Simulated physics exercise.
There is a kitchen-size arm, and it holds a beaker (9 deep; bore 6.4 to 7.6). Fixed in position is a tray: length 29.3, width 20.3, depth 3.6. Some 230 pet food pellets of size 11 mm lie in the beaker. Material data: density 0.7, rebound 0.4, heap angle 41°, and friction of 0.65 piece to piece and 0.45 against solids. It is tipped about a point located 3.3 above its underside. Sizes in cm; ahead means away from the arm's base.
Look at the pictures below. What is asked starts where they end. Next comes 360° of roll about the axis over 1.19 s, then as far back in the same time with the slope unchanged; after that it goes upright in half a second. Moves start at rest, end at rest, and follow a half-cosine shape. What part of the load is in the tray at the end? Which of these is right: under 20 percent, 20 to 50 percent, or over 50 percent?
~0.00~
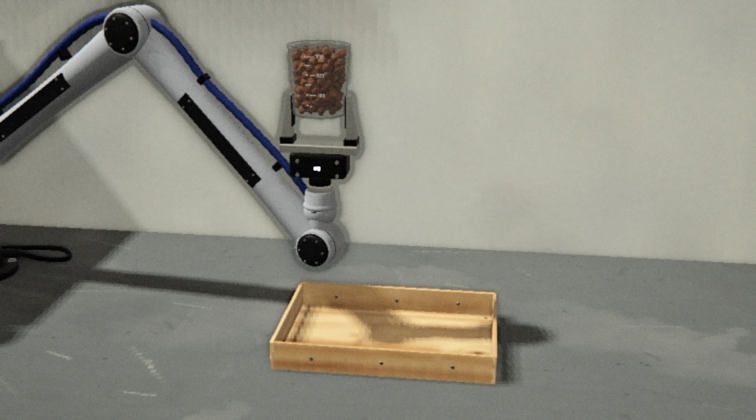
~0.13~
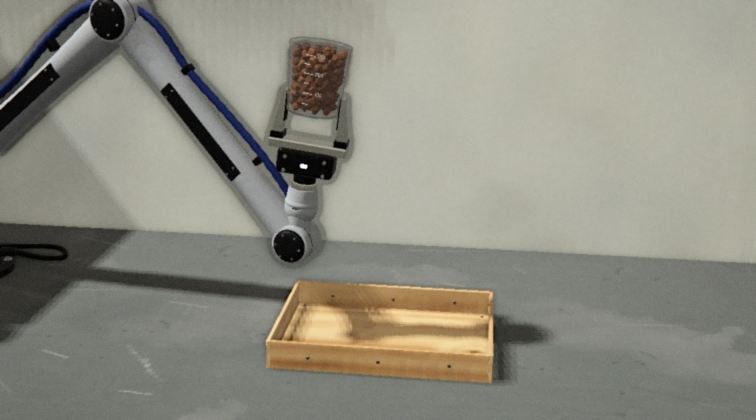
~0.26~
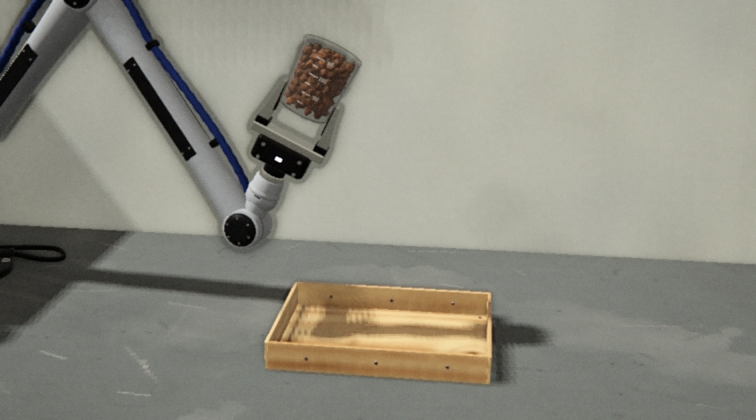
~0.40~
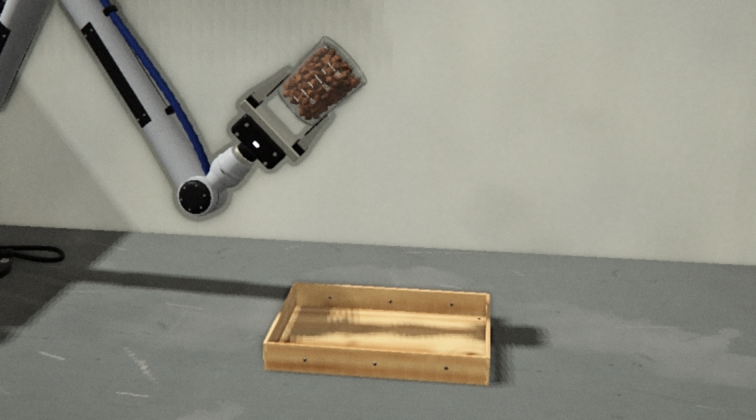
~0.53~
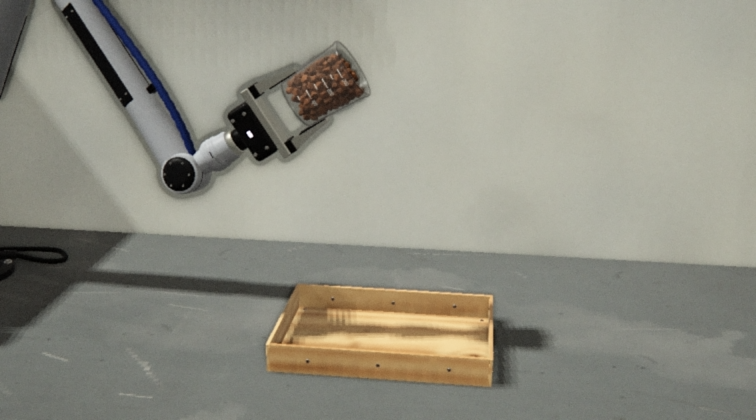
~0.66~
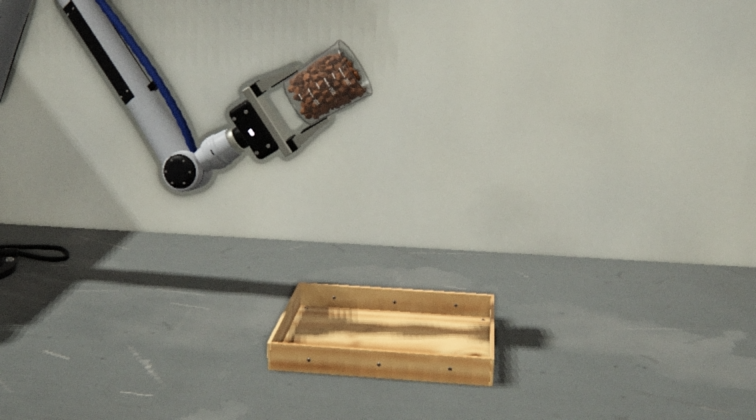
The right one is under 20 percent.
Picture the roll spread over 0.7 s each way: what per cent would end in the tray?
Then about 0 per cent.
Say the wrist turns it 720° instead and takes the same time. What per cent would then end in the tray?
Then about 5 per cent.
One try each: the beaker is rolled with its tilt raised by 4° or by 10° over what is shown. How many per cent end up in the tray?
The first try gives around 10 percent, the second around 15 percent.
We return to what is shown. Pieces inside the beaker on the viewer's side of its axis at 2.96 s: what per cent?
55 in a hundred, more or less.
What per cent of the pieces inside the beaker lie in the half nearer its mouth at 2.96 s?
It comes to around 55 per cent, more or less.
By 1.81 s, tipped 57°, highest piece 41 above the table; 226 in the beaker, 2 in the tray.
By 2.96 s, tipped 57°, highest piece 41 above the table; 218 in the beaker, 8 in the tray, 1 on the table or floor, 1 in flight or on a rim.
By 3.74 s, upright, highest piece 42 above the table; 218 in the beaker, 9 in the tray, 1 on the table or floor.
By 4.44 s, upright, highest piece 42 above the table; 218 in the beaker, 9 in the tray, 1 on the table or floor.
Final count, 218 in the beaker, 9 in the tray, 1 on the table or floor. That is 4 % in the tray.
